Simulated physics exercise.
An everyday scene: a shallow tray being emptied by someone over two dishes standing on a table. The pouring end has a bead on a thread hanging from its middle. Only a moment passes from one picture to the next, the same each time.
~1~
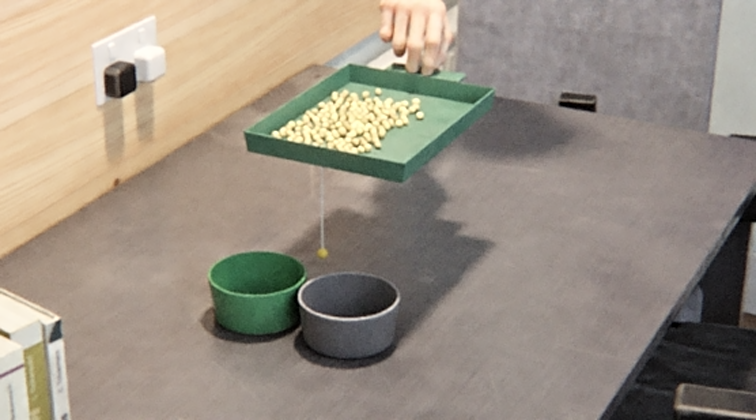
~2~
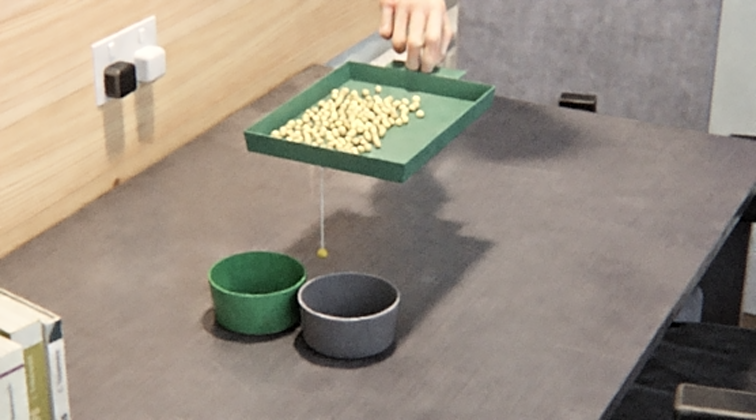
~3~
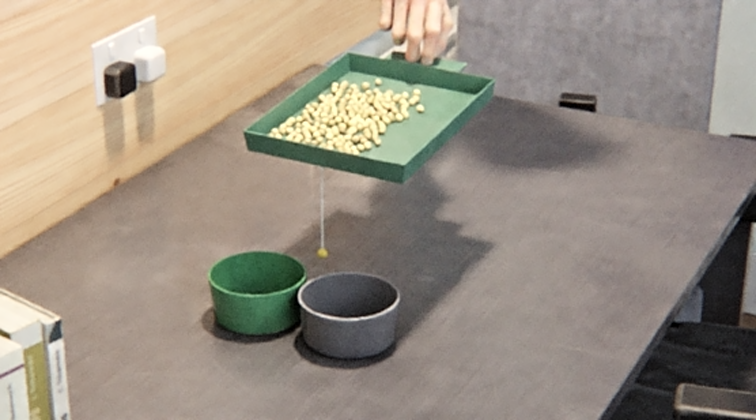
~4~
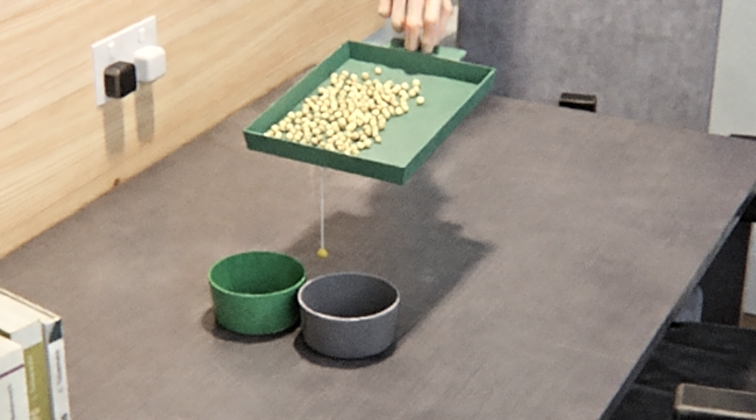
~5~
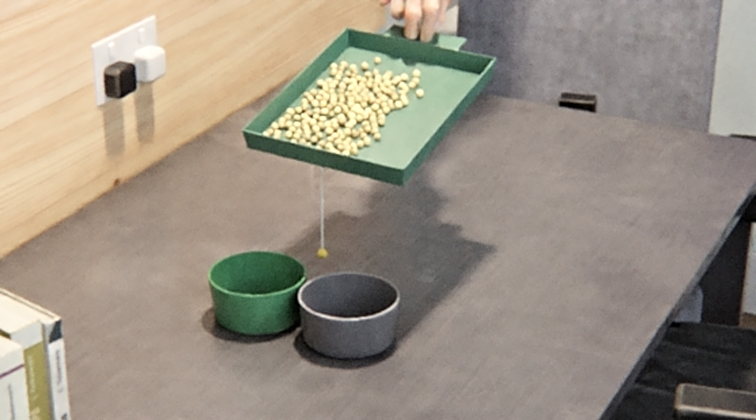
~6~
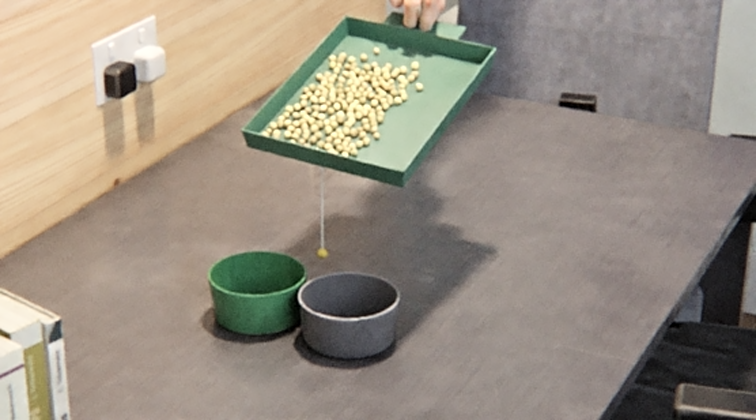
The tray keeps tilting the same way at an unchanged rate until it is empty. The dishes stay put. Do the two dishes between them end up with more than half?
By the end, the dishes are holding most of the load, I'd say.
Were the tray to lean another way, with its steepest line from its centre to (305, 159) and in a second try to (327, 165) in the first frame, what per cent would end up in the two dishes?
Shares: 90 %, then 80 %.
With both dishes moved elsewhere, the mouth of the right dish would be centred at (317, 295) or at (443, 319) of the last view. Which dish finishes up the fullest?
Well, first the dish at right, then the dish at left.
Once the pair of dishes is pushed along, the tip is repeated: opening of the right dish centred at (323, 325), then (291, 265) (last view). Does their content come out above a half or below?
First try: Lower than half; second try: Lower than half.
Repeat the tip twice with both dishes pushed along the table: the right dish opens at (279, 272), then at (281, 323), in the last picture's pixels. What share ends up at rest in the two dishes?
It would be roughly 10 per cent, followed by roughly 10 per cent.
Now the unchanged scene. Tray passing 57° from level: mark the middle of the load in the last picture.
In the last view the centre sits at roughly (334, 134).
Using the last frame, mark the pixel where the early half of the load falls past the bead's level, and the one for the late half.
First roughly (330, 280), then roughly (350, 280).
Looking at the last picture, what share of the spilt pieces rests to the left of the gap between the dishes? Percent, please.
Estimate: About 50 per cent.
Soon, tray tipped steeply; all on the tray.
A while on, tray tipped right over; most on the tray; a stray few in the right dish; a stray few in the left dish; a stray few outside both; a small part in the air.
Towards the end, tray tipped past a quarter turn; most in the right dish; a small part in the left dish; about a quarter outside both.
Finally, tray tipped past a quarter turn; most in the right dish; a small part in the left dish; about a quarter outside both.
